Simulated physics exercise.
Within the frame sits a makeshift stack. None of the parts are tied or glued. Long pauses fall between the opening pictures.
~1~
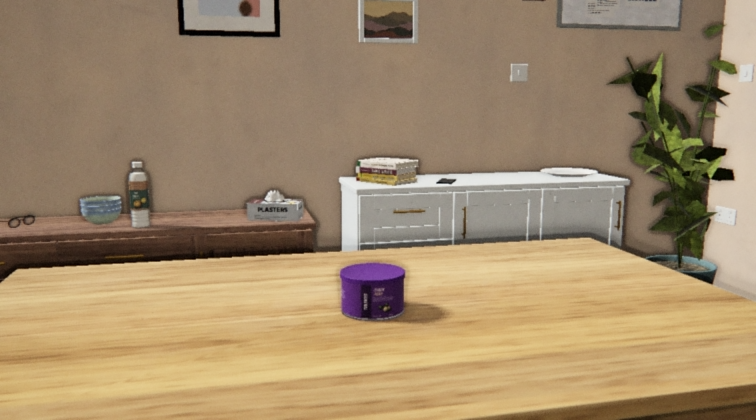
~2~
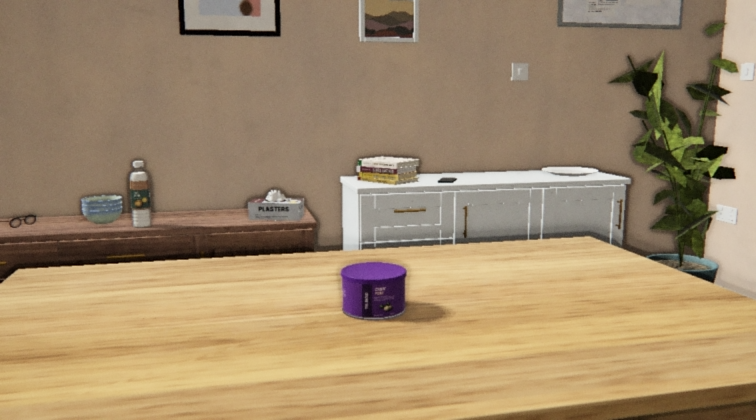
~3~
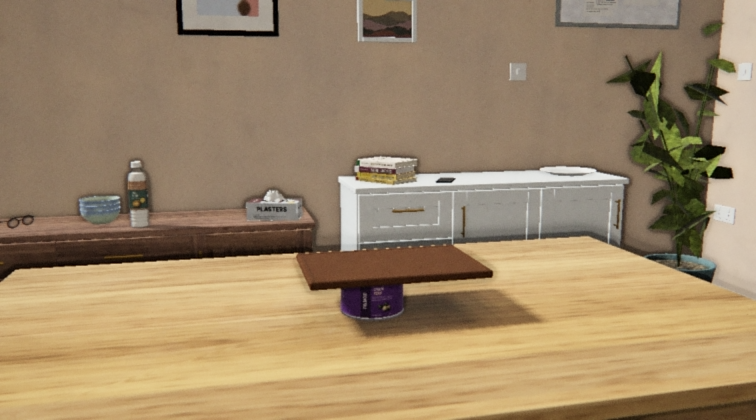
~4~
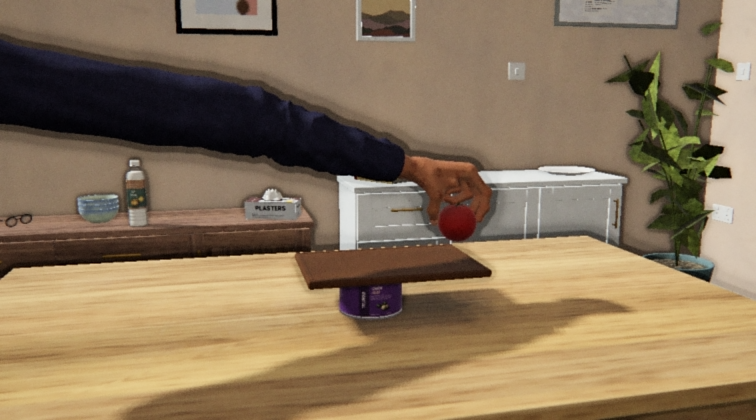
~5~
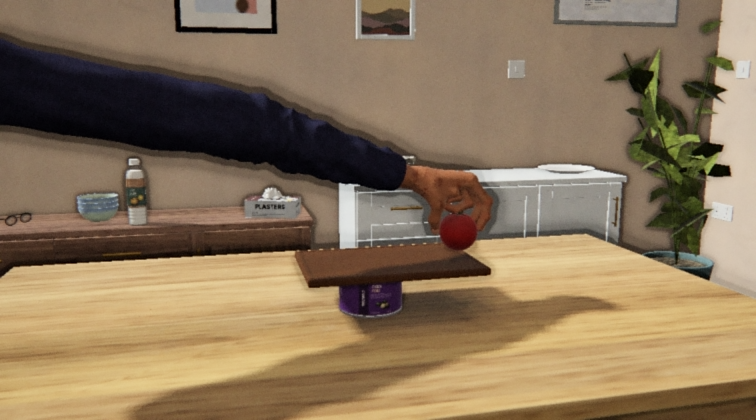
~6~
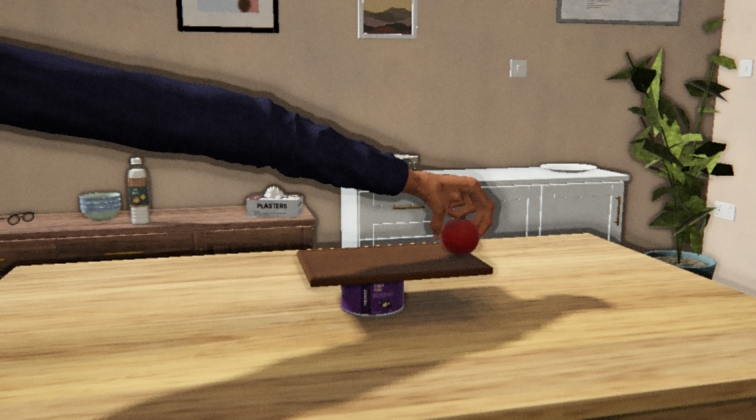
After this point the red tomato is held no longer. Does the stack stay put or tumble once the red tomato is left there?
Unstable.
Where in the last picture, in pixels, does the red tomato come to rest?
End position in the final view: Approximately (503, 280).
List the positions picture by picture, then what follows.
In the first frame, the last thing is not in view yet.
In the second frame, the last thing is not in view yet.
In the third frame, the last thing is not in view yet; brown lid (390, 265).
The fourth frame shows on its way; red tomato (457, 222); brown lid (388, 264).
The fifth frame shows on its way; red tomato (458, 231); brown lid (388, 263).
The sixth frame shows in place under the hand; red tomato (460, 236); brown lid (390, 262).
Then, 0.30 s on from there, red tomato now fallen; brown lid turned 17° from how it was put.
Then, 0.50 s on from there, brown lid turned 33° from how it was put.
Then, 0.60 s on from there, brown lid turned 30° from how it was put.
Then, 1.20 s on from there, brown lid turned 26° from how it was put.
In the end, fallen, red tomato; moved from the start, brown lid; purple tub unmoved. At the end, from the last picture's camera, red tomato near (503, 280). The stack loses its balance.
